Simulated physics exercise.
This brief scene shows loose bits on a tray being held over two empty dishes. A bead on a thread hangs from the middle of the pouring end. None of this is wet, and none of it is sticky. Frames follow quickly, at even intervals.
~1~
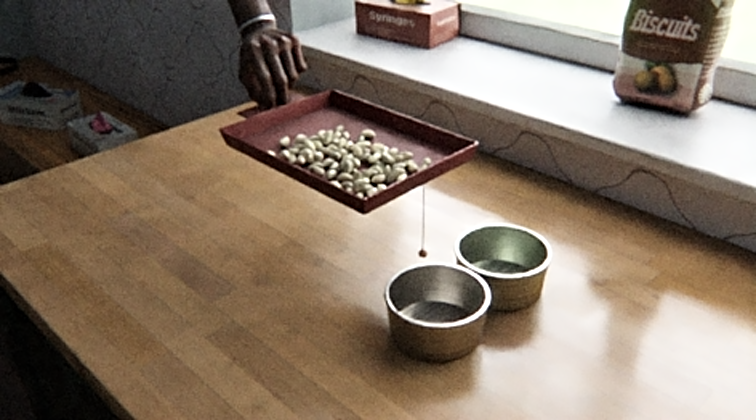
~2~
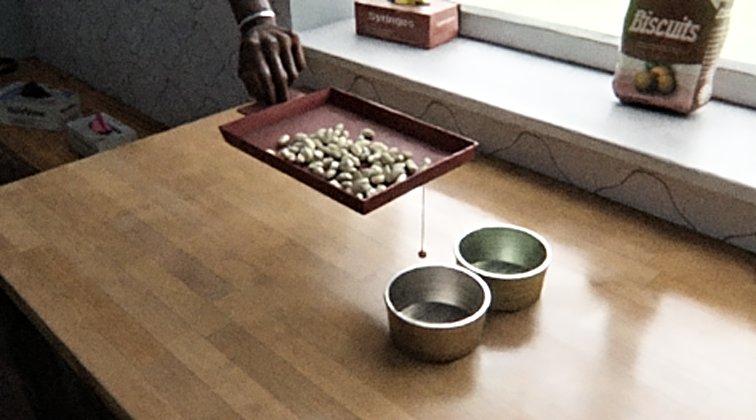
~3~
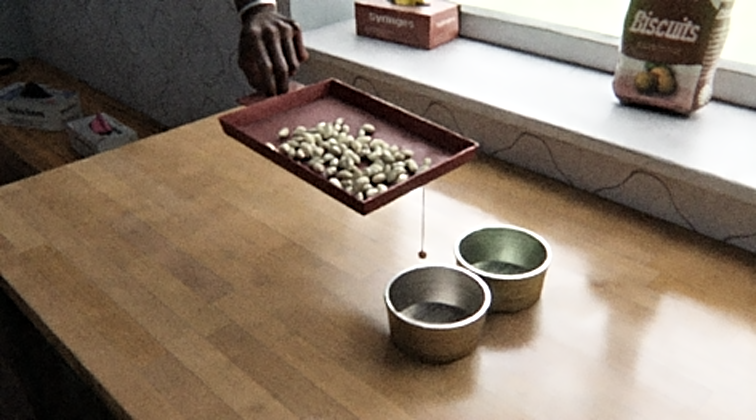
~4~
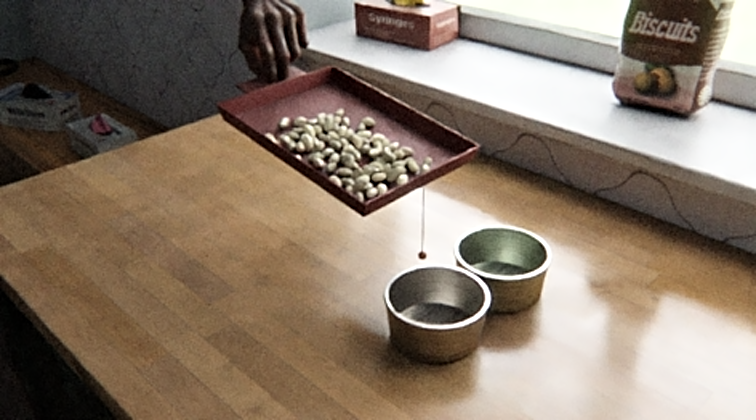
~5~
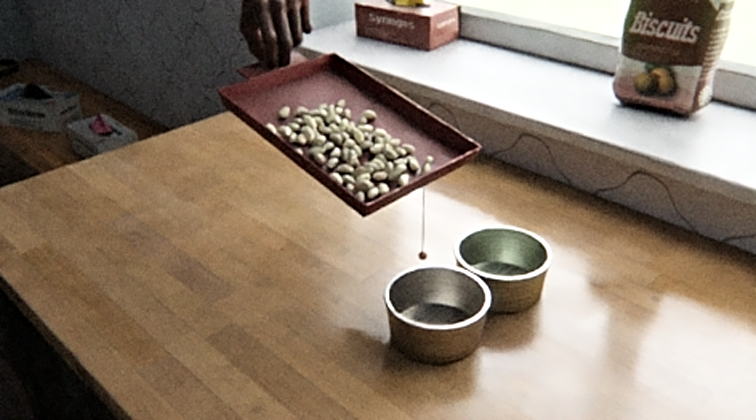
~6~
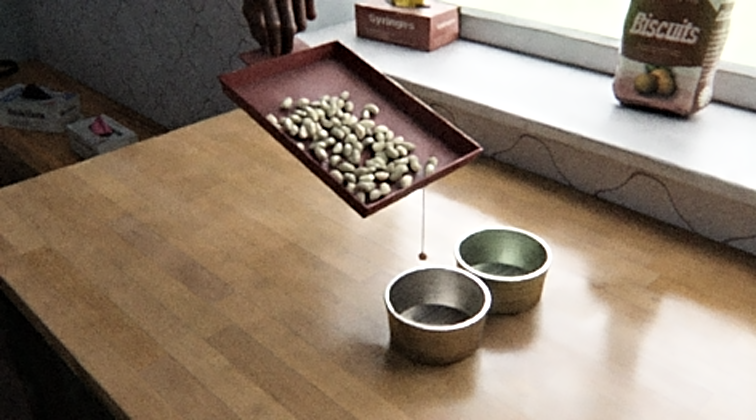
A red tray of white beans tilting gradually toward its near edge, held by a hand above two empty metal dishes.
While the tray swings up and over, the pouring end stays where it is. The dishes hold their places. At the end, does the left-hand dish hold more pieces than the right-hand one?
Yes. Oh, the winner here is the left dish, by the look of it.
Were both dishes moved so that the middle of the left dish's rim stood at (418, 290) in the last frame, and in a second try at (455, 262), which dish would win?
At the first spot the left-side one comes out ahead, at the second spot the left-side one.
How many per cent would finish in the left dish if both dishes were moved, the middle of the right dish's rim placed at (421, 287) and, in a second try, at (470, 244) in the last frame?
Near 0 % and 30 %.
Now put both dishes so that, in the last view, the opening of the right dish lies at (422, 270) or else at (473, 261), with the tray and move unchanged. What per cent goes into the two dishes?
Close to 20 %, followed by close to 80 %.
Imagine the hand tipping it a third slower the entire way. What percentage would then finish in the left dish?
It would come out near 60 per cent.
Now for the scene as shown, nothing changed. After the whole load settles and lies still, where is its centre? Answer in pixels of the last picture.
Once it all stops, the middle lies near (449, 332).
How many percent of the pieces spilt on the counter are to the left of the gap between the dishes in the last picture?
Roughly 40 in a hundred.
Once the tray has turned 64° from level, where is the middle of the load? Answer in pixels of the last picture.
In the last view, the load is centred close to (396, 156).
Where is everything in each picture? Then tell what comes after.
Corners of the pouring end at (363, 196) and (472, 143), level; middle of the load at (348, 158), white beans; left dish at (476, 331); right dish at (540, 283); bead on its thread at (423, 254), in the first picture.
Corners of the pouring end at (363, 197) and (472, 143), level; middle of the load at (348, 158), in the second picture.
Corners of the pouring end at (364, 198) and (473, 144), tipped barely, level across its low end; middle of the load at (348, 154), in the third picture.
Corners of the pouring end at (365, 200) and (474, 145), tipped a little, level across its low end; middle of the load at (348, 149), in the fourth picture.
Corners of the pouring end at (366, 201) and (476, 146), tipped a little, level across its low end; middle of the load at (350, 144), in the fifth picture.
Corners of the pouring end at (367, 203) and (477, 147), tipped clearly, level across its low end; middle of the load at (351, 139); left dish at (475, 334); right dish at (540, 286), in the sixth picture.
Soon, tray tipped steeply; all on the tray.
A while on, tray tipped past a quarter turn; about half on the tray; a small part in the left dish; a stray few outside both; about a third in the air.
Towards the end, tray tipped past a quarter turn; about half in the left dish; a small part in the right dish; about a quarter outside both.
Finally, tray tipped past a quarter turn; about half in the left dish; a small part in the right dish; about a quarter outside both.
